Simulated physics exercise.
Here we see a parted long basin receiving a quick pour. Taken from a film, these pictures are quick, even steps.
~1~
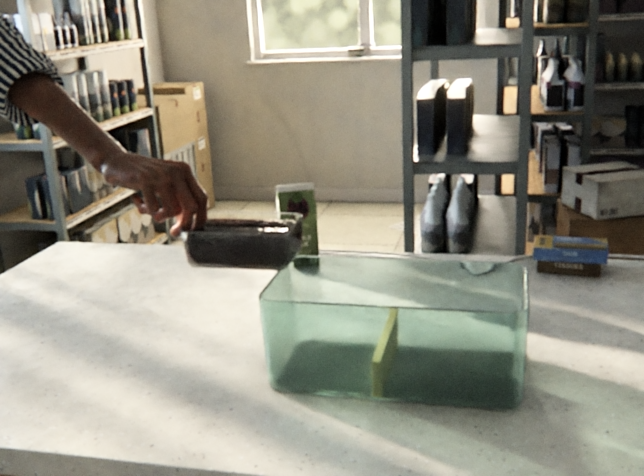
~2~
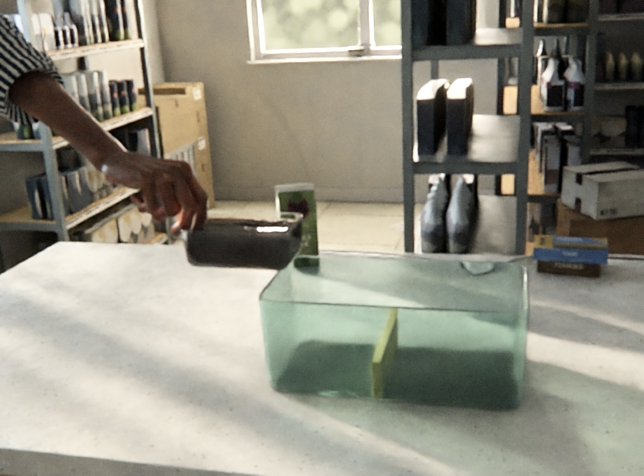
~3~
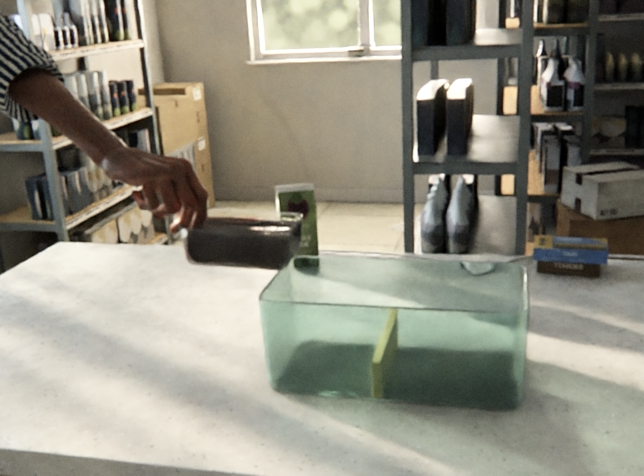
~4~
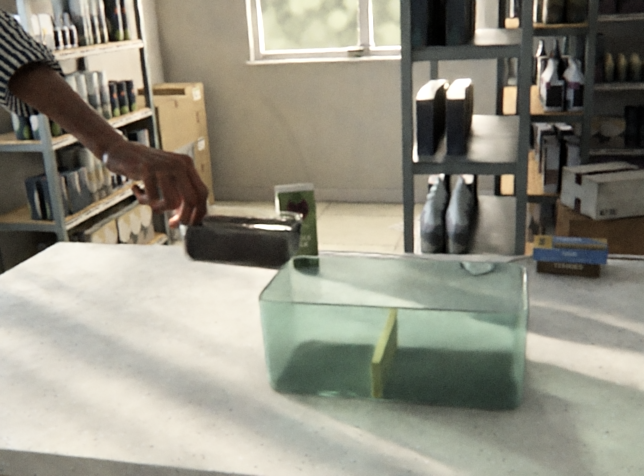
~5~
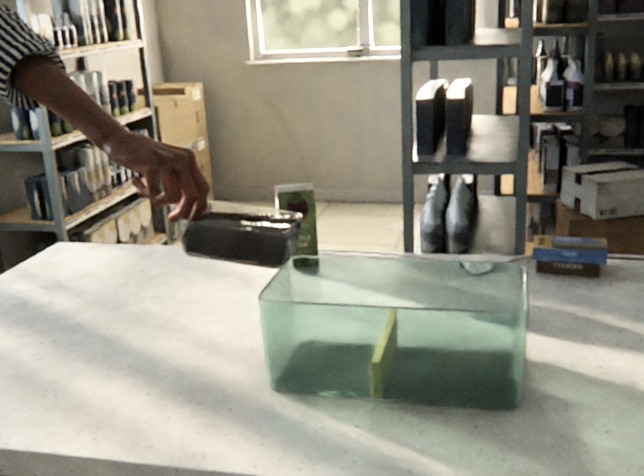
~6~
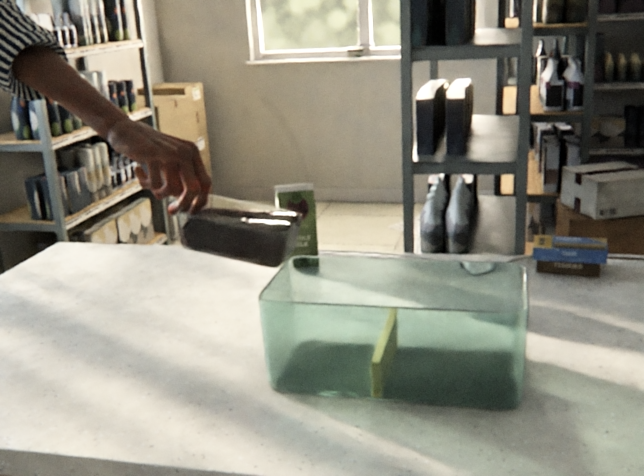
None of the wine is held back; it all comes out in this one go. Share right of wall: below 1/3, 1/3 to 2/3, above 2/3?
The share right of the wall fails to reach one third.
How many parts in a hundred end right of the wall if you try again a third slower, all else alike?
Around 5 per cent ends up there.
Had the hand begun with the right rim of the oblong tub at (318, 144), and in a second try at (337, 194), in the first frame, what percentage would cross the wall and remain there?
It comes to about 80 %, followed by about 85 %.
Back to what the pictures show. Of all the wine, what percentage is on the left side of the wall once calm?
About 80 per cent.
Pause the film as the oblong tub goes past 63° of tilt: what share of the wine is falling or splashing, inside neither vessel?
40 %.
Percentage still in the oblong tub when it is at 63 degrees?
I'd put it at some 35 in a hundred.
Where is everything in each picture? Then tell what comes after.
In the first frame, tilt 0°; pouring edge (295, 225); surface from (196, 226) to (295, 229); the long basin's rim runs from (275, 278) to (527, 288); the wall's top is at (386, 336).
In the second frame, tilt 0°; pouring edge (295, 225); surface from (196, 226) to (295, 229).
In the third frame, tilt 2°; pouring edge (295, 226); surface from (195, 224) to (295, 228).
In the fourth frame, tilt 4°; pouring edge (295, 226); surface from (194, 223) to (294, 227).
In the fifth frame, tilt 7°; pouring edge (294, 226); surface from (194, 219) to (294, 224).
In the sixth frame, tilt 11°; pouring edge (294, 226); surface from (194, 216) to (295, 221).
A moment on, the oblong tub is tipped part way and 37 per cent is still to pour, 21 is left of the wall and 0 right of it.
Next, the oblong tub is tipped on its side and 5 per cent is still to pour, 69 is left of the wall and 21 right of it.
Then the oblong tub is tipped on its side and 0 per cent is still to pour, 77 is left of the wall and 21 right of it.
Later the oblong tub is tipped on its side and 0 per cent is still to pour, 78 is left of the wall and 21 right of it.
At rest 78 per cent lies left of the wall, 21 right of it and 1 outside.
